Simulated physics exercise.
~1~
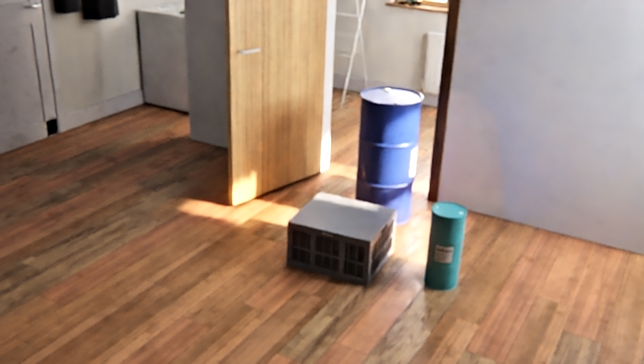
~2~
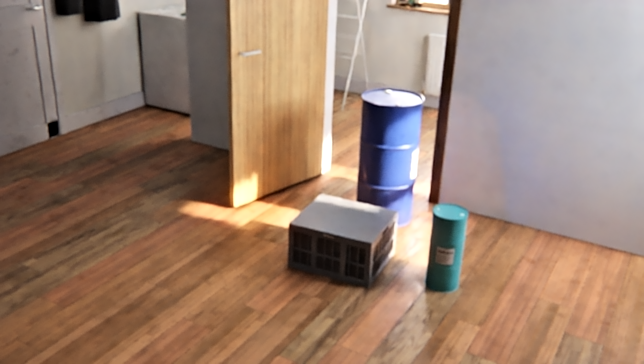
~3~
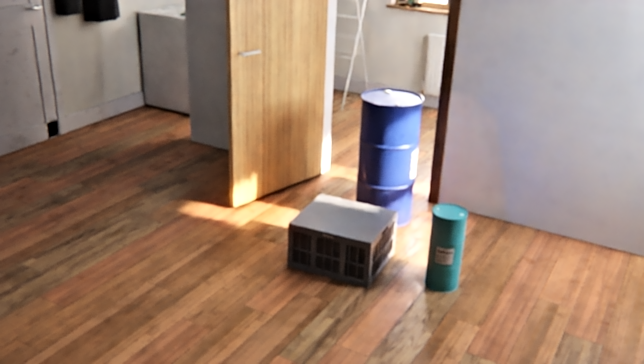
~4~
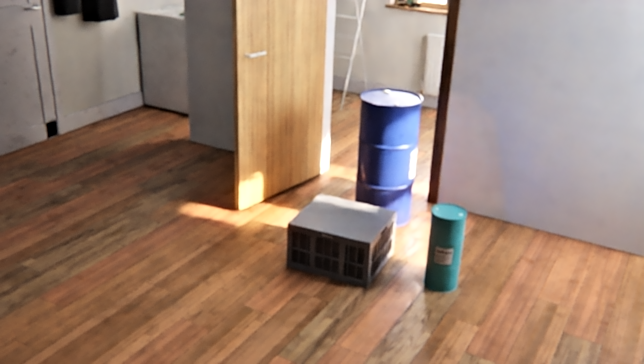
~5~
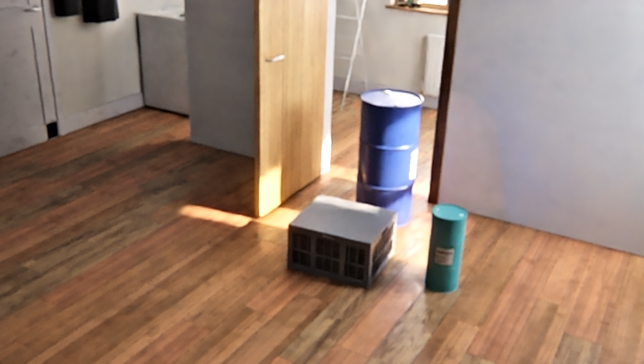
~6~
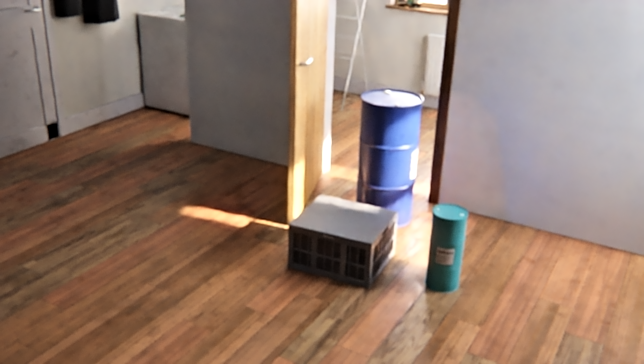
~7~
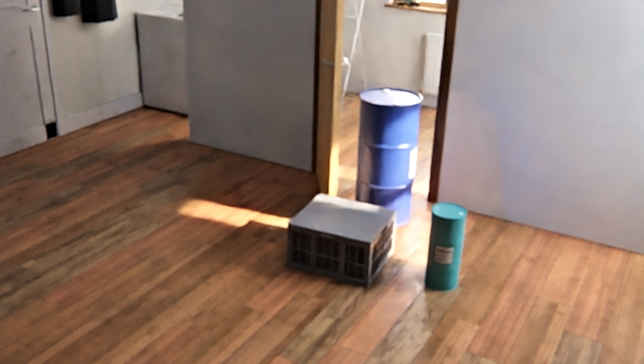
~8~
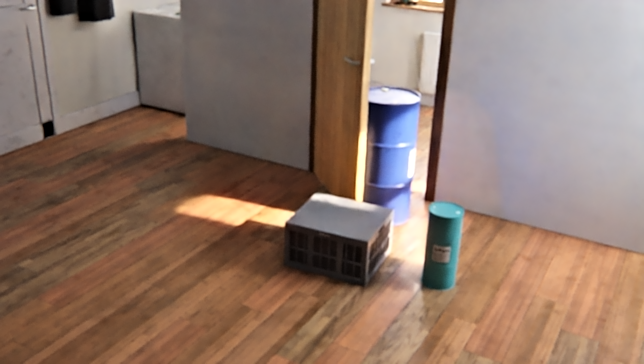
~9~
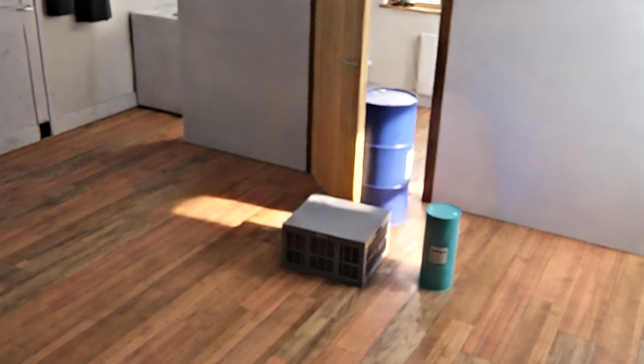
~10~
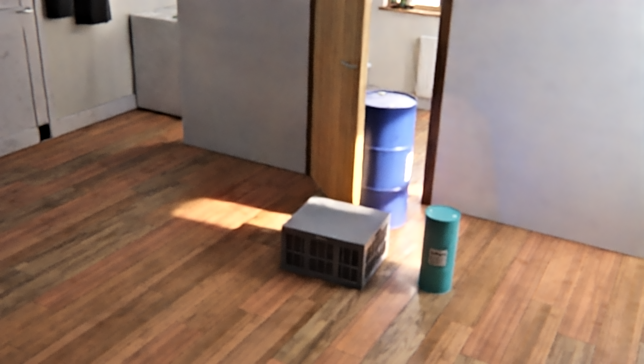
A wooden door swings partway toward its frame and stops near a blue drum.
